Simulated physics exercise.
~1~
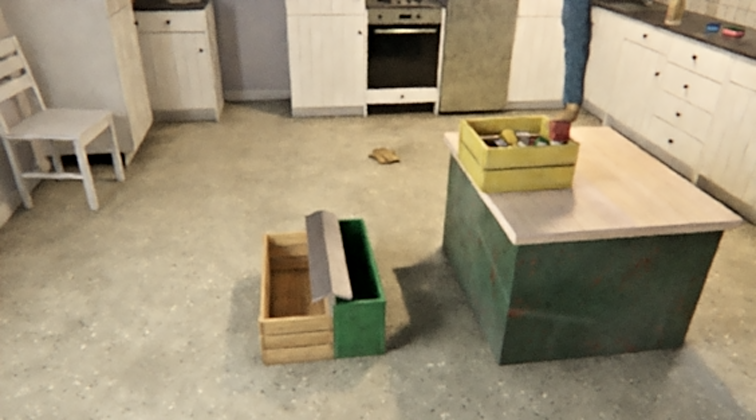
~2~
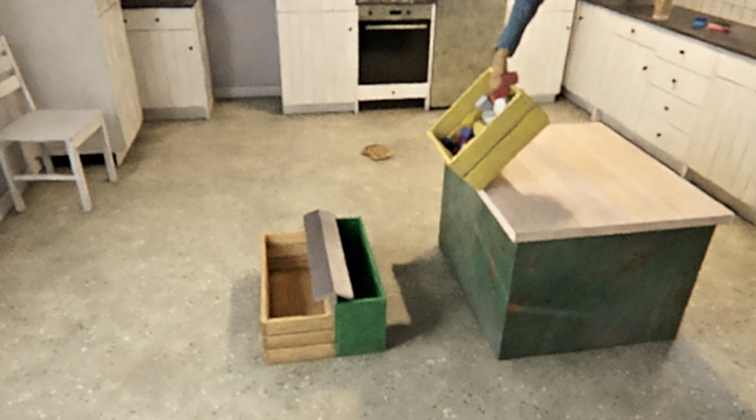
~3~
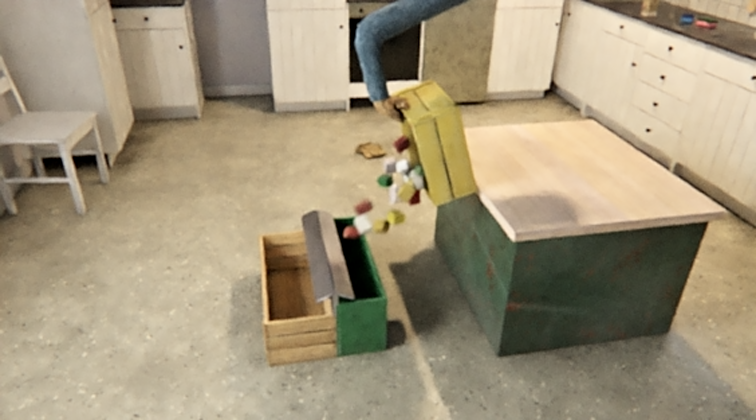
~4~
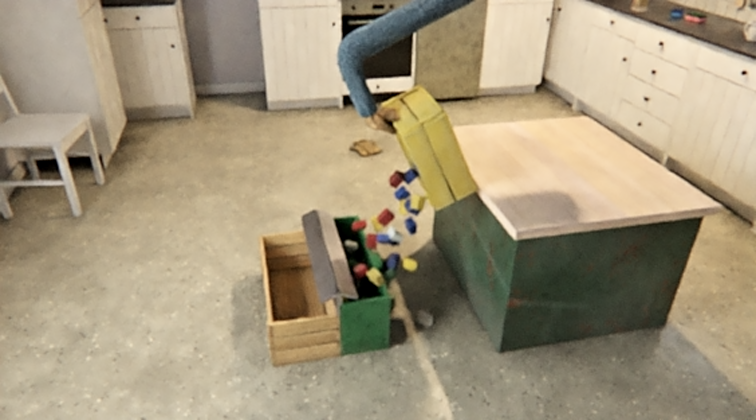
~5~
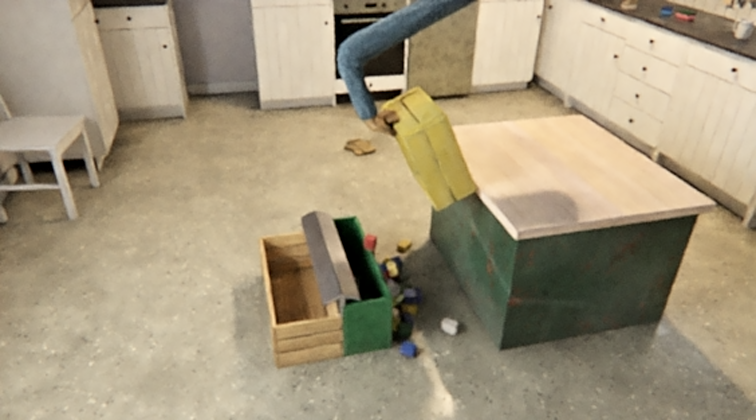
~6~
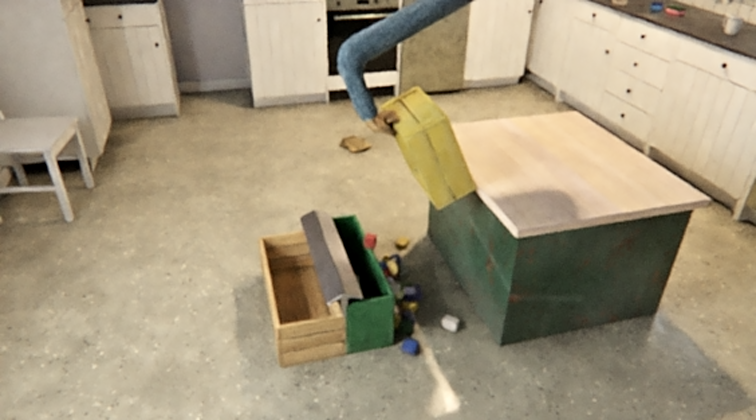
A yellow crate full of colourful toy bricks sits on the pale top of a green bench in a kitchen, seen from above as the view drifts slightly sideways. On the floor to its left stand an open green box and a wooden bin, with a grey ridge over the wall between them. A blue-sleeved arm tips the crate leftward over the bench edge. Bricks tumble out, some dropping into the green box and others landing on the floor beside it. The crate finally hangs steeply tilted, with scattered bricks lying between box and bench and the wooden bin empty.
